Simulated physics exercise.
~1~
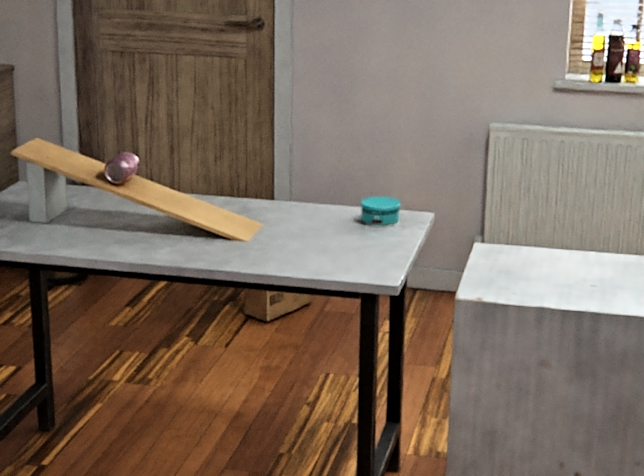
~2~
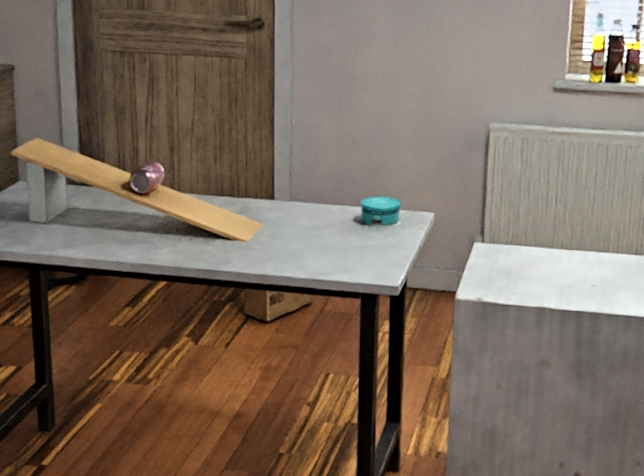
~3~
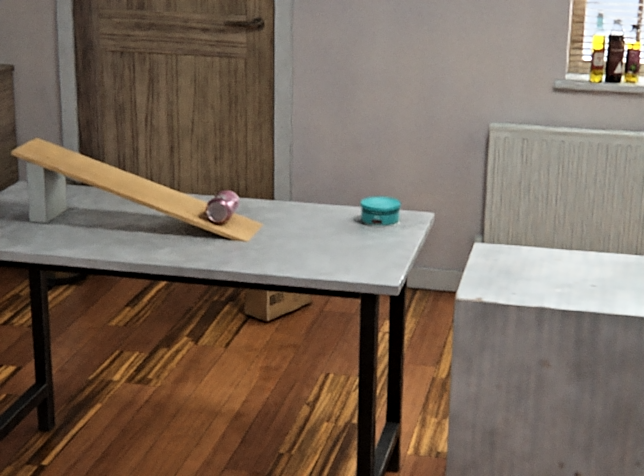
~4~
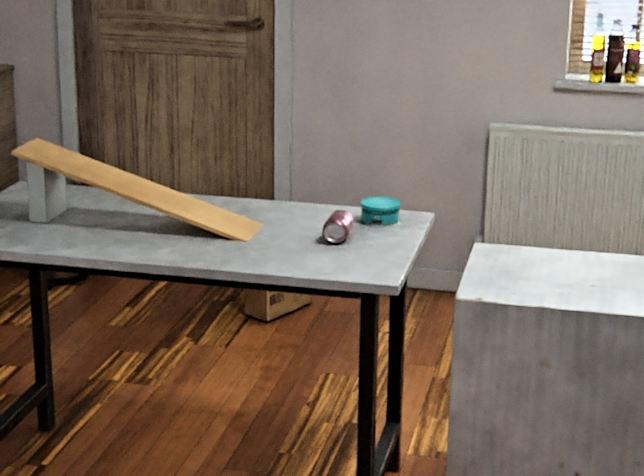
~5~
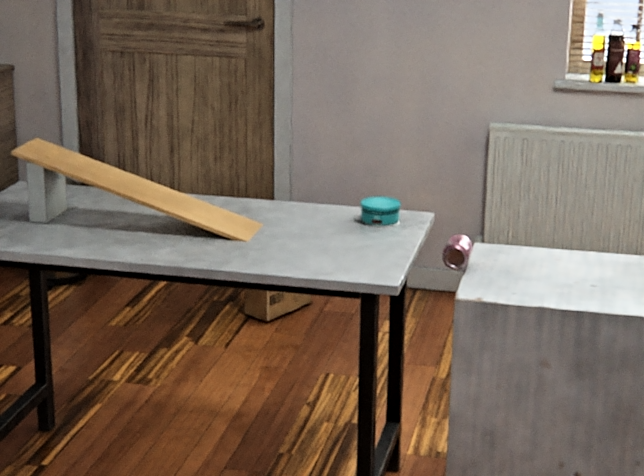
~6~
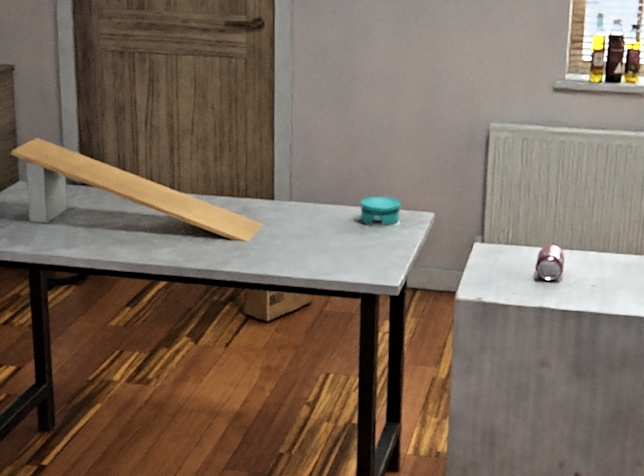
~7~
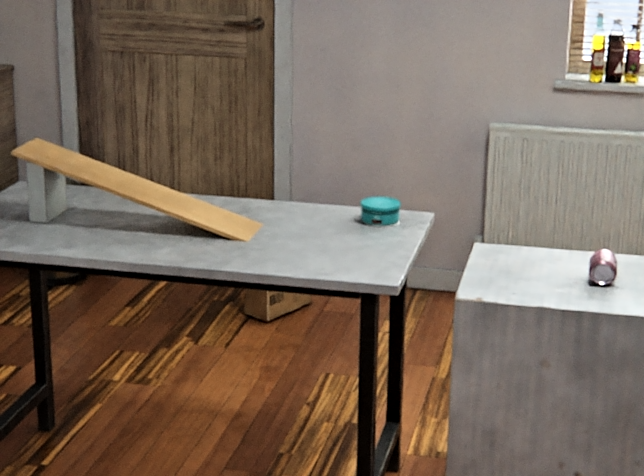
Pink can rolling down a wooden ramp, crossing a table past a turquoise tub, clearing the gap and rolling onto a grey cabinet.
